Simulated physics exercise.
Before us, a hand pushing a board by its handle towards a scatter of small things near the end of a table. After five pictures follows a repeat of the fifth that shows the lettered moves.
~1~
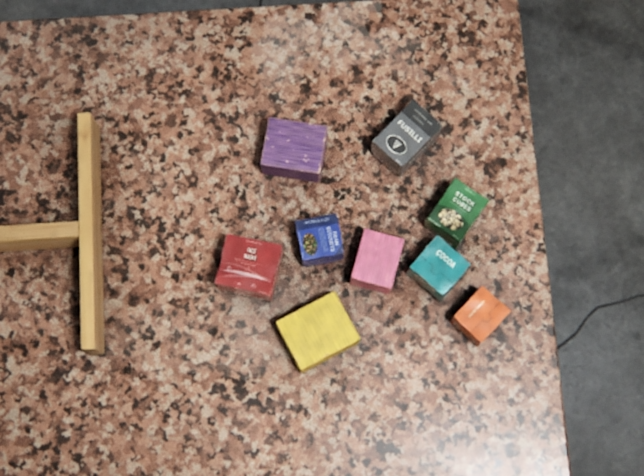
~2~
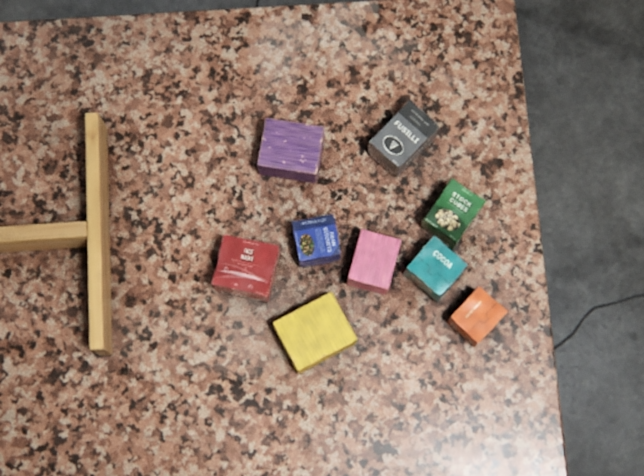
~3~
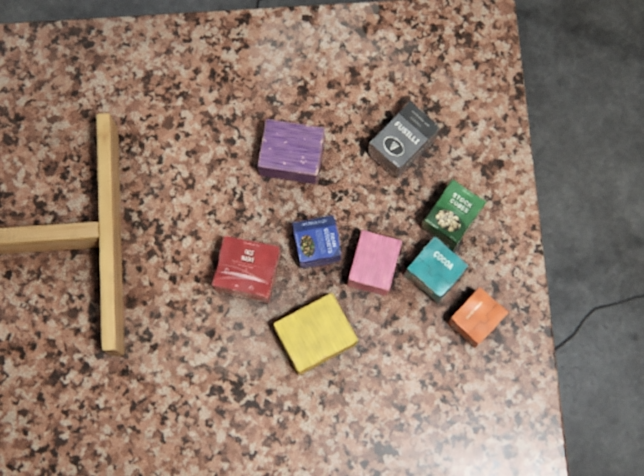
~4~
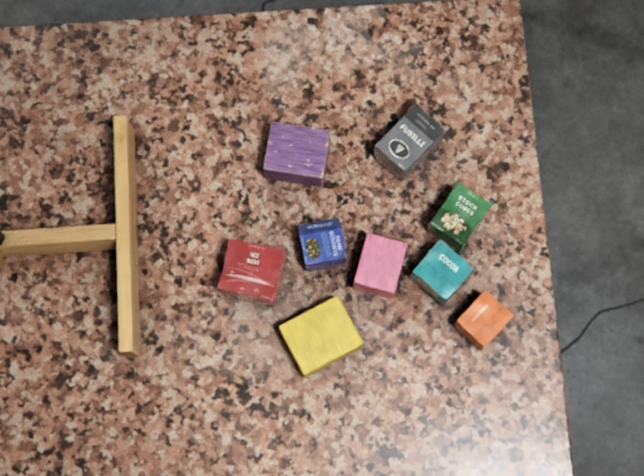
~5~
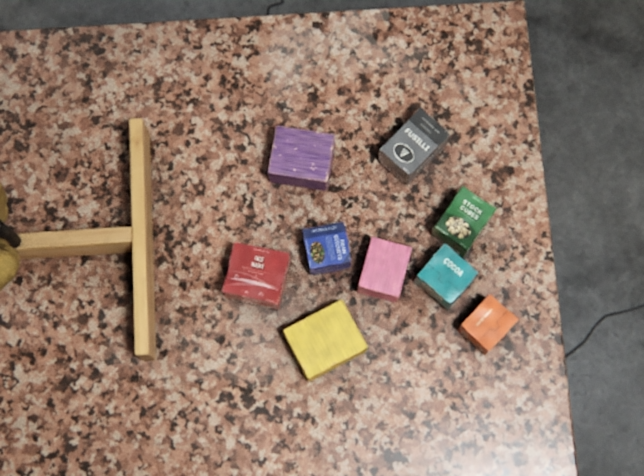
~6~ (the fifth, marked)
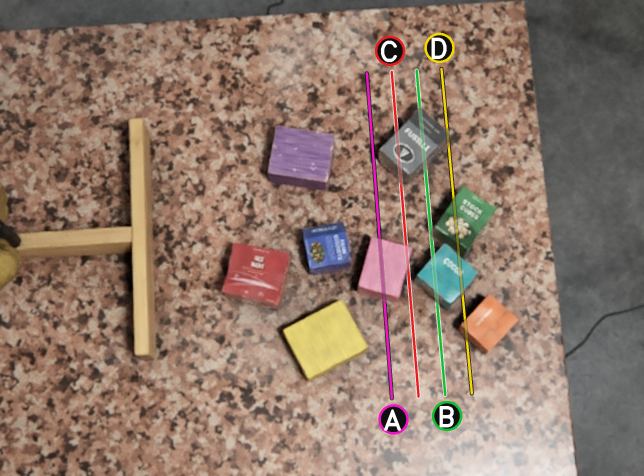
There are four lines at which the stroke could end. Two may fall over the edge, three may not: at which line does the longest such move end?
The farthest such stop is D.
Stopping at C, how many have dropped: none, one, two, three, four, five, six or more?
By then, none.
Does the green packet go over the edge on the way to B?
By then, no.
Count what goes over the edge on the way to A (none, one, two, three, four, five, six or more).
By then, none.
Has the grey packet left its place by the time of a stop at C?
Yes.
On the marked copy, A at (379, 230); B at (430, 227); C at (405, 229); D at (456, 226).
Taking D. A third of the way, board (254, 226); blue box (342, 248); red box (293, 272).
Two thirds of the way, board (368, 219); green packet (503, 210); orange box (515, 352).
When it is over, board (455, 214); green packet over the edge; pink block (547, 262); one fallen.
As for the rest, A is within the limit but short; B is within the limit but short; C is within the limit but short.
